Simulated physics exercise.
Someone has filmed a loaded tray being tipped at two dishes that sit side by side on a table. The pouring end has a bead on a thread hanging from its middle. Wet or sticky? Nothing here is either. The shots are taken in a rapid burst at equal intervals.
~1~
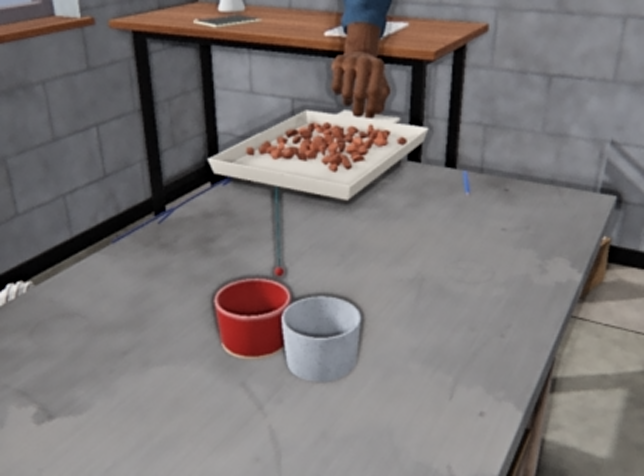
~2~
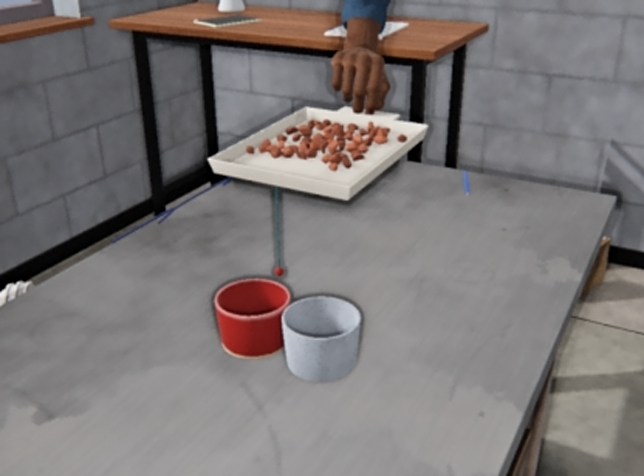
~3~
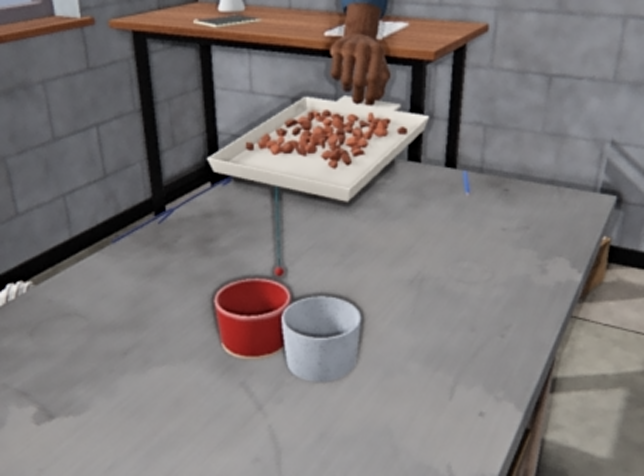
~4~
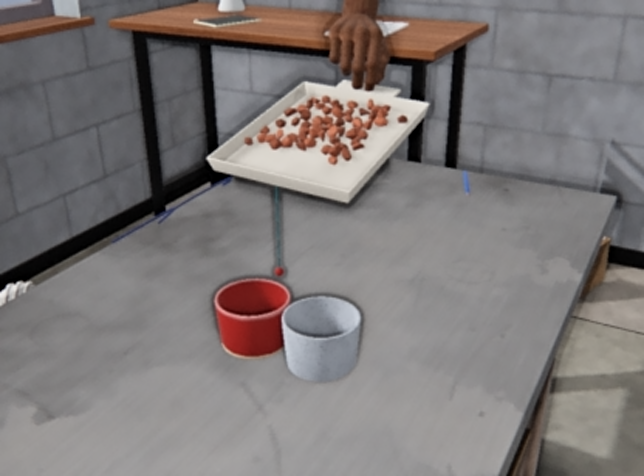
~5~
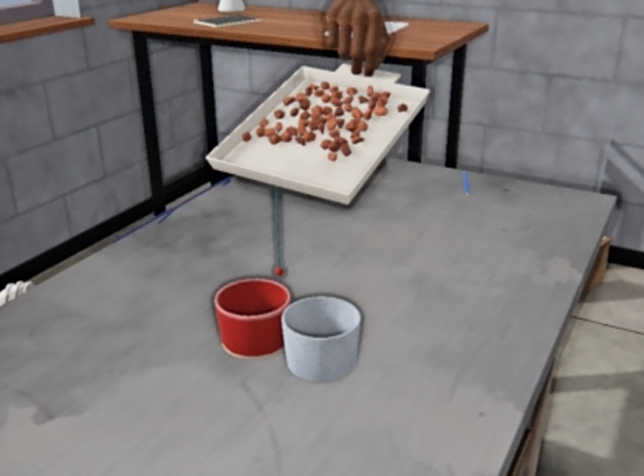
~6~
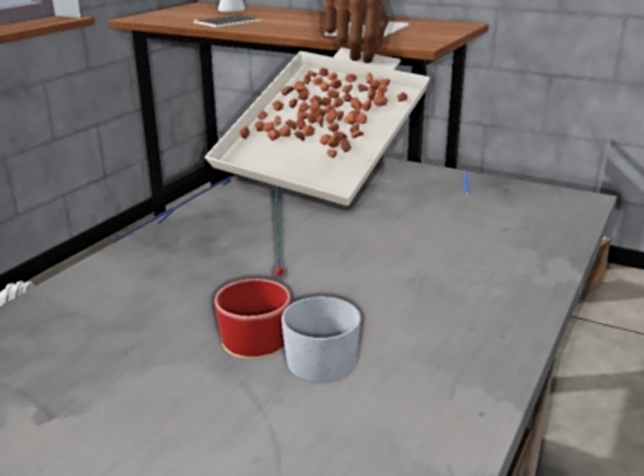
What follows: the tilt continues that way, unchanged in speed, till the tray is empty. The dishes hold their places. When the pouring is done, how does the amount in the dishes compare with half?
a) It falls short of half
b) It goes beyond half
It goes beyond half.
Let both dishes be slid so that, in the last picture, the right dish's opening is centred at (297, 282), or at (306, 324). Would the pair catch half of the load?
Together the dishes get less than a half first, then beyond half.
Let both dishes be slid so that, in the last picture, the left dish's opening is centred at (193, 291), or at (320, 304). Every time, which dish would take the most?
Try 1: The dish at right; try 2: The dish at left.
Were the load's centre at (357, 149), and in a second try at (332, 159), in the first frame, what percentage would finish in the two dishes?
Near 80 % and 80 %.
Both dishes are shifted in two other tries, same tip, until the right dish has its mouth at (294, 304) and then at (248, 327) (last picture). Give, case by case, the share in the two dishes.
Roughly 50% first, roughly 10% second.
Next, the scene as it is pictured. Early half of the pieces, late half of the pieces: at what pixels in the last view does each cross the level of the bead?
At (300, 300) for the first part, then at (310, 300) for the others.
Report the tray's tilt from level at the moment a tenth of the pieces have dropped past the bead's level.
I'd say it is tilted about 75°.
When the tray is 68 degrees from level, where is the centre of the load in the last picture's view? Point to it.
Roughly (299, 184).
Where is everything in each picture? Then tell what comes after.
In the first frame, corners of the pouring end (214, 159) and (348, 184), level; middle of the load (332, 145), bits of crushed brick; left dish (233, 333); right dish (303, 355); bead on its thread (280, 272).
In the second frame, corners of the pouring end (214, 159) and (348, 185), level; middle of the load (332, 143).
In the third frame, corners of the pouring end (213, 158) and (347, 186), tipped barely, lowest at the right corner; middle of the load (332, 136).
In the fourth frame, corners of the pouring end (212, 157) and (347, 189), tipped a little, lowest at the right corner; middle of the load (331, 127).
In the fifth frame, corners of the pouring end (212, 156) and (347, 191), tipped clearly, lowest at the right corner; middle of the load (331, 118).
In the sixth frame, corners of the pouring end (211, 156) and (347, 194), tipped clearly, lowest at the right corner; middle of the load (330, 109), just a few on the move; left dish (233, 333); right dish (303, 355).
Just after the last frame, tray tipped steeply; the larger part on the tray; roughly a quarter in the air.
A moment on, tray tipped past a quarter turn; about a tenth on the tray; roughly half in the right dish; about a tenth in the left dish; about a tenth outside both; about a tenth in the air.
Further on, tray tipped past a quarter turn; roughly half in the right dish; roughly a third in the left dish; about a tenth outside both.
When it is over, tray tipped past a quarter turn; roughly half in the right dish; roughly a third in the left dish; about a tenth outside both.
